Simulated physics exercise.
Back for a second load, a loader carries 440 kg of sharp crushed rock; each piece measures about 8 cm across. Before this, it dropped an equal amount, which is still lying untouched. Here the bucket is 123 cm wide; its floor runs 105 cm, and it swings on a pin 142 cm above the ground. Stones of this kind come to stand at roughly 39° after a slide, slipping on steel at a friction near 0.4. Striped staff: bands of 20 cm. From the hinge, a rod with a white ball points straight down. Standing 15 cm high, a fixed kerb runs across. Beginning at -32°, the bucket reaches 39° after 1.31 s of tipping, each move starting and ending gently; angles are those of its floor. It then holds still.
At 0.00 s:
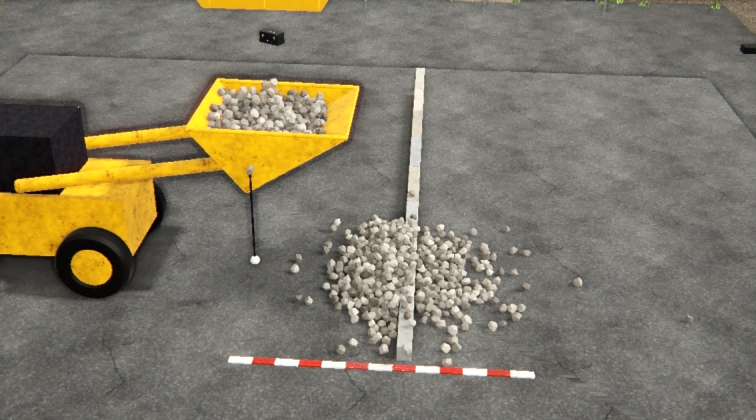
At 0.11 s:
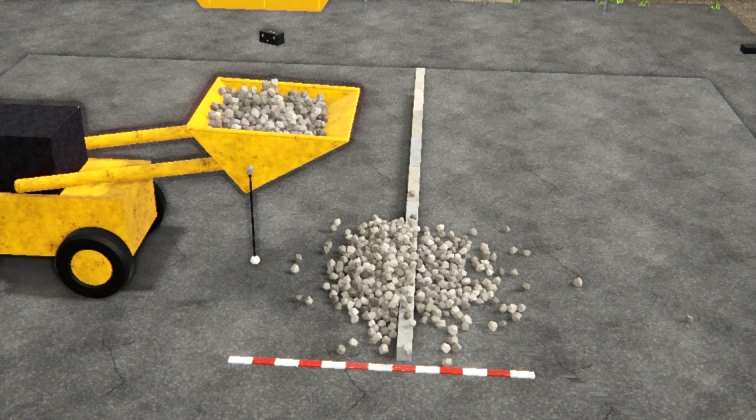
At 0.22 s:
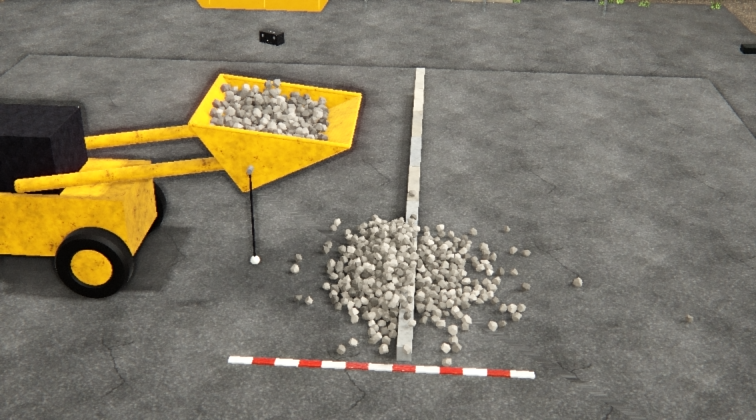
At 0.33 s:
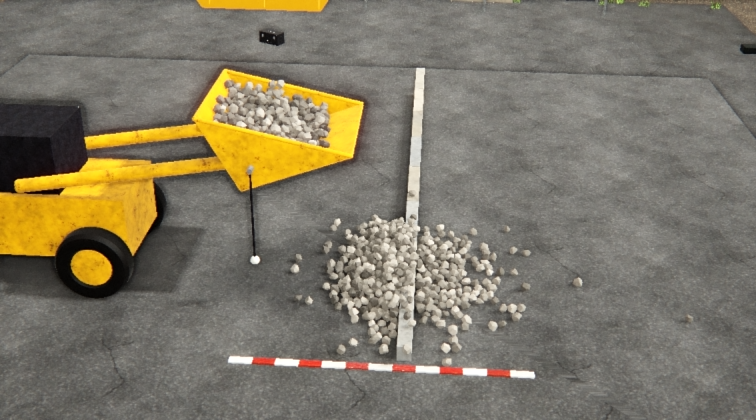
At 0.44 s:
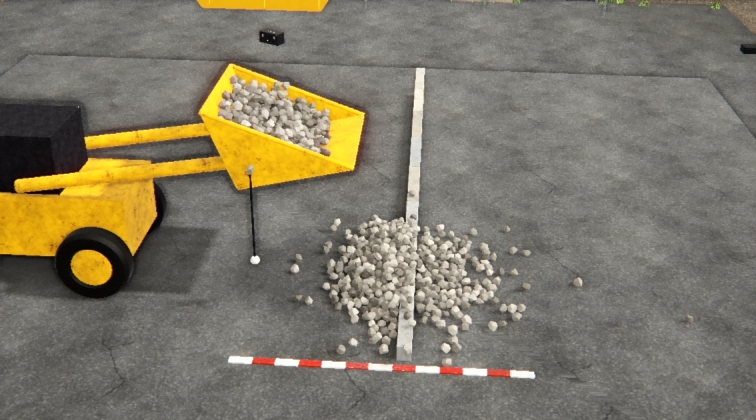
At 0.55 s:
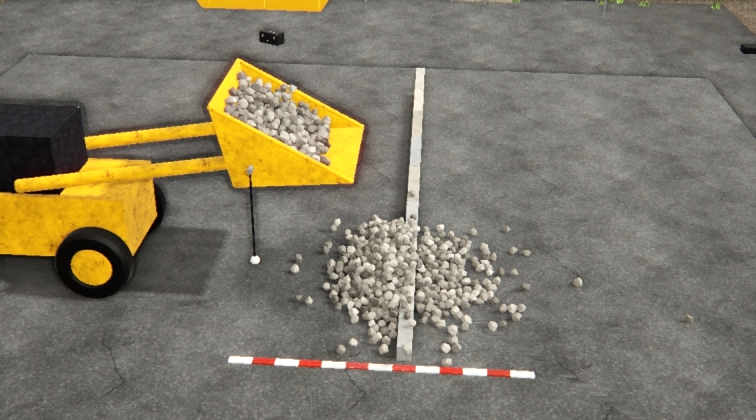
To begin with, a yellow loader at left holds a bucket of grey stones level above dark ground, beside a loose pile lying across a pale kerb. The bucket then tilts steadily forward, its right lip dipping and its back rising, while the stones shift inside and the pile stays still.
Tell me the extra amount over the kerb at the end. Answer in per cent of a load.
5 per cent.
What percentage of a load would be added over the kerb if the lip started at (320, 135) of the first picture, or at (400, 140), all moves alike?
Roughly 0 and 70 percent, in that order.
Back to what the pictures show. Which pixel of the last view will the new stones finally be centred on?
(360, 258).
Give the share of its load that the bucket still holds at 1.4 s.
Near 75 per cent of the load is held.
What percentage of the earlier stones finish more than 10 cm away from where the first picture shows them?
The answer is about 0 per cent.
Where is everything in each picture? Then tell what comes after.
In the first picture, the bucket is at -32°, its lip at (347, 138); the top of the load is at (269, 92). The earlier load is highest near (398, 253), 30 cm above ground level, 69 % on this side of the kerb, 31 % over the kerb.
In the second picture, the bucket is at -31°, its lip at (347, 141); the top of the load is at (260, 91); the stones move at 0.1 m/s on average.
The third picture shows lip at (350, 147), floor tilted -27°, highest stones at (252, 90); the stones move at 0.2 m/s on average.
The fourth picture shows lip at (352, 157), floor tilted -21°, highest stones at (247, 90); the stones move at 0.3 m/s on average.
The fifth picture shows lip at (353, 169), floor tilted -13°, highest stones at (238, 88); the stones move at 0.3 m/s on average.
The sixth picture shows lip at (352, 182), floor tilted -5°, highest stones at (244, 83); the stones move at 0.3 m/s on average.
After 1.0 s the floor is at 28°; in per cent of one load, 100 in the bucket, 69 on this side of the kerb, 31 over the kerb; the foremost stones are at (545, 274).
After 1.4 s the floor is at 39°; in per cent of one load, 77 in the bucket, 92 on this side of the kerb, 31 over the kerb; the foremost stones are at (545, 274).
After 1.8 s the floor is at 39°; in per cent of one load, 24 in the bucket, 145 on this side of the kerb, 31 over the kerb; the foremost stones are at (545, 274).
After 4.5 s the floor is at 39°; in per cent of one load, 0 in the bucket, 164 on this side of the kerb, 36 over the kerb; the foremost stones are at (545, 274). Net gain over the kerb, 5.
